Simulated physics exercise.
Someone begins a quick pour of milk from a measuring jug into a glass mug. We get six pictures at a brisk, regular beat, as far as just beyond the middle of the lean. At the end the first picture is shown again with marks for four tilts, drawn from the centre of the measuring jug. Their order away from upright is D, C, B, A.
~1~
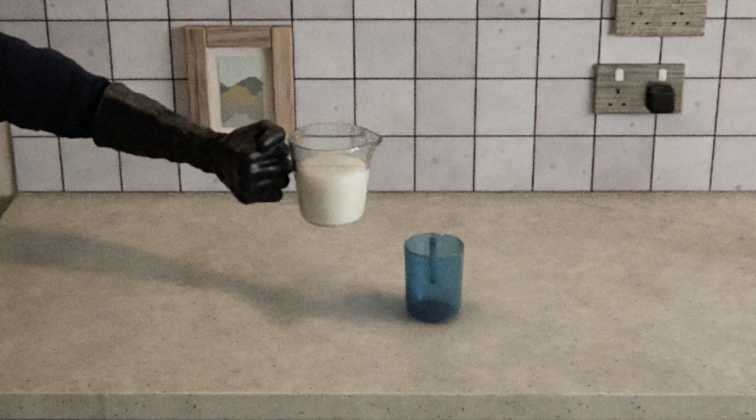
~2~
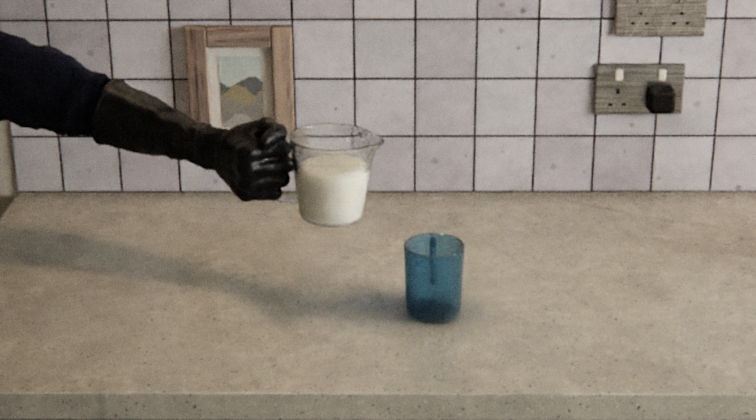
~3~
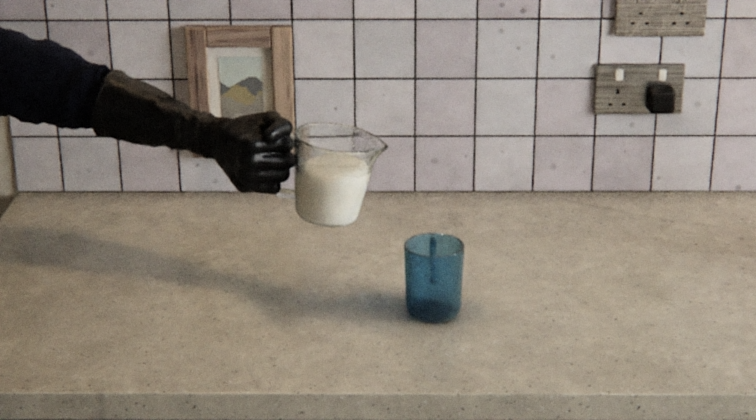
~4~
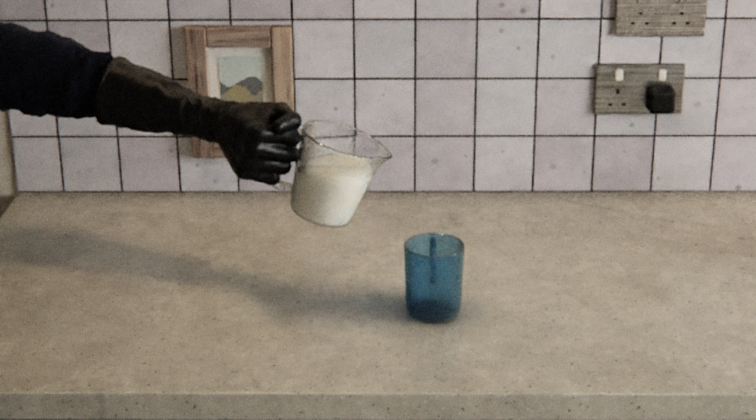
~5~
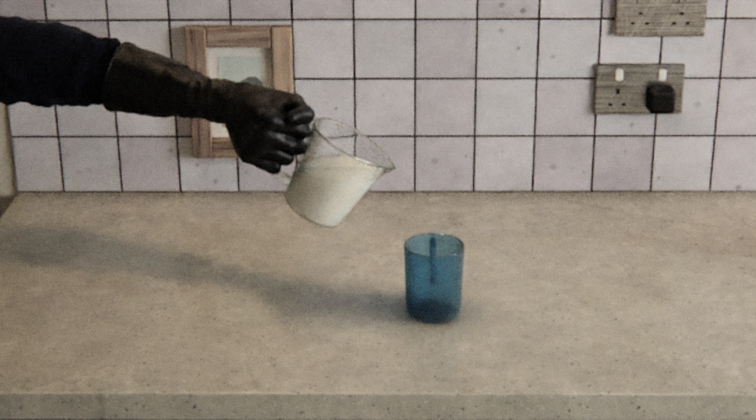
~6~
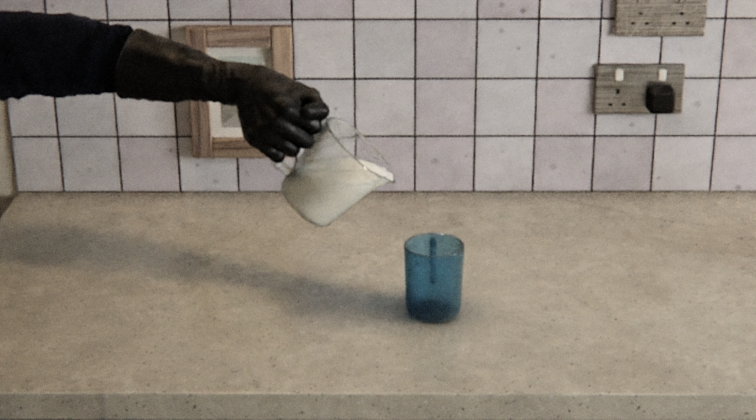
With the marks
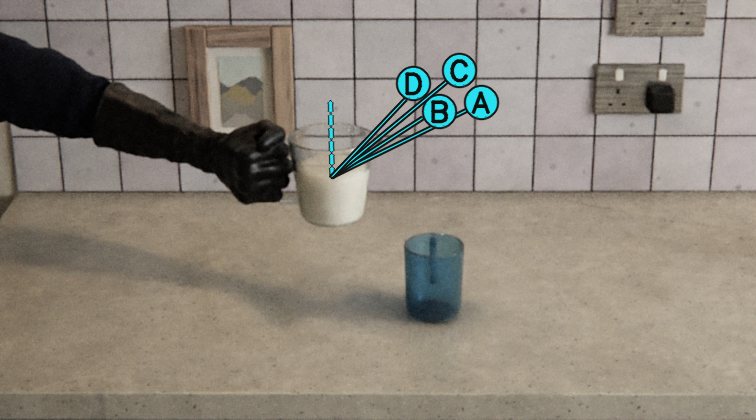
On a speckled beige kitchen counter seen from the front and slightly above, a pale tiled wall stands behind with a wood-framed picture and sockets on the right. A hand in a black glove, with a dark sleeve, holds a clear jug of milk at left of centre, above and left of a blue glass mug. The hand tilts the jug steadily rightward, the milk shifting towards its lip, while the camera stays still.
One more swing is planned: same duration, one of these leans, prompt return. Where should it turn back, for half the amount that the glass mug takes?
Mark A does it best.
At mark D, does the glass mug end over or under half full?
Under.
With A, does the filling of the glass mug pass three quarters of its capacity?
No.
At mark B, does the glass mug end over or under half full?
Under half.
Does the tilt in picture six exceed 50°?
No.
On the marked copy, A at (466, 110); B at (422, 118); C at (446, 81); D at (405, 99).
For mark A, the glass mug ends with about 50 % of what it can hold.
For mark B, the glass mug ends with about 34 % of what it can hold.
For mark C, the glass mug ends with about 19 % of what it can hold.
For mark D, the glass mug ends with about 8 % of what it can hold.
